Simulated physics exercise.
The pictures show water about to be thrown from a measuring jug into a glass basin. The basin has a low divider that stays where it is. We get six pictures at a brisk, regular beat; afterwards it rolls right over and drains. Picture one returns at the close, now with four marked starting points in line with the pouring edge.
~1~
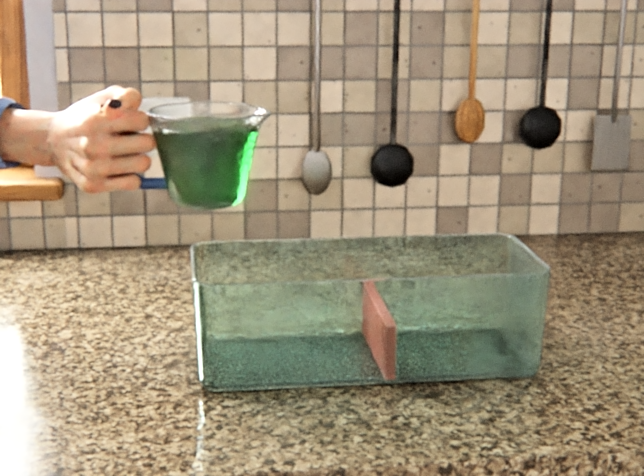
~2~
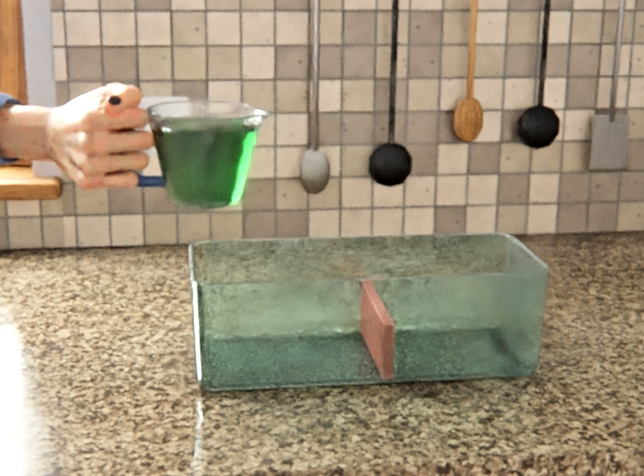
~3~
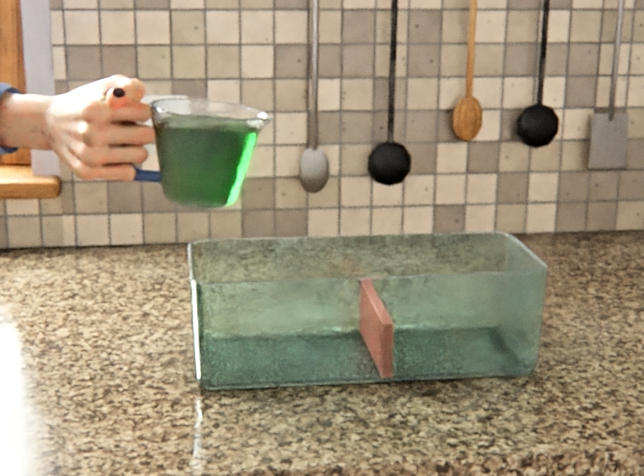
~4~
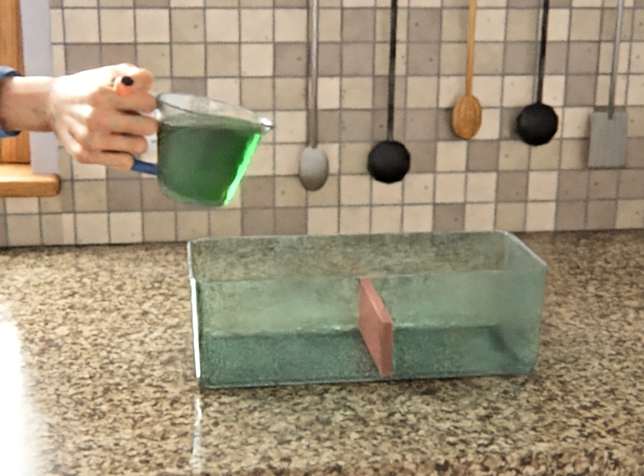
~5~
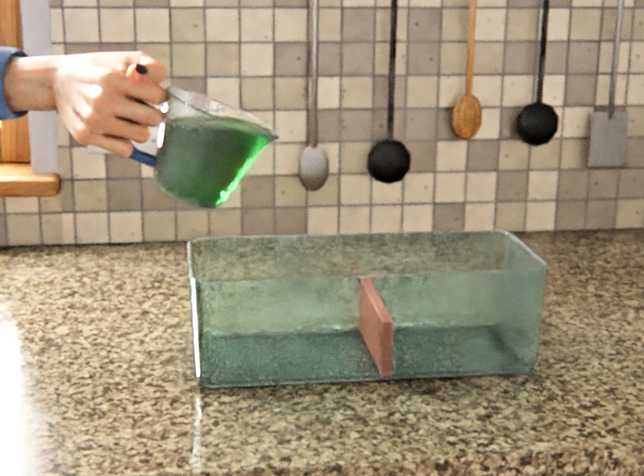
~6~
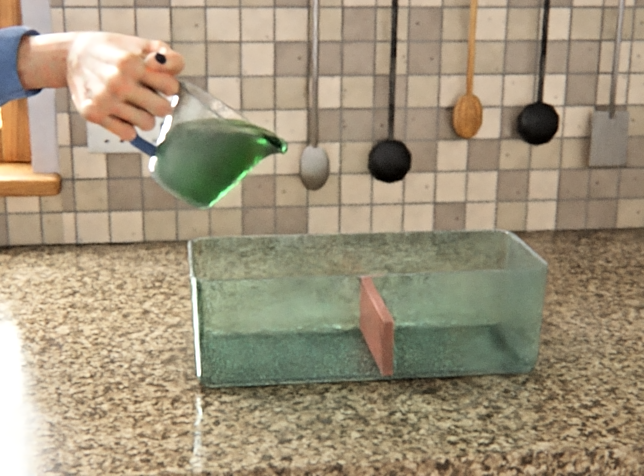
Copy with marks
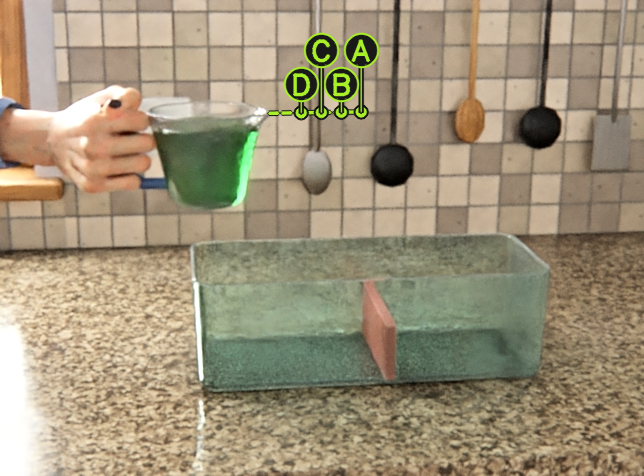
Green liquid in a clear jug reaching the lip as a hand tilts it rightward above a divided glass basin.
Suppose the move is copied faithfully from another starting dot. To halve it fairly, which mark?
The answer is spot B.
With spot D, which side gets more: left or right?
The left one.
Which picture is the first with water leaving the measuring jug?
Picture 6.
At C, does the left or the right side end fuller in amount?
More ends on the left.
On the marked copy, A at (361, 112); B at (341, 112); C at (321, 112); D at (301, 112).
With A, about 24 % ends left of the wall and 75 % right of it.
With B, about 52 % ends left of the wall and 47 % right of it.
With C, about 77 % ends left of the wall and 21 % right of it.
With D, about 94 % ends left of the wall and 4 % right of it; 3 % is lost outside.
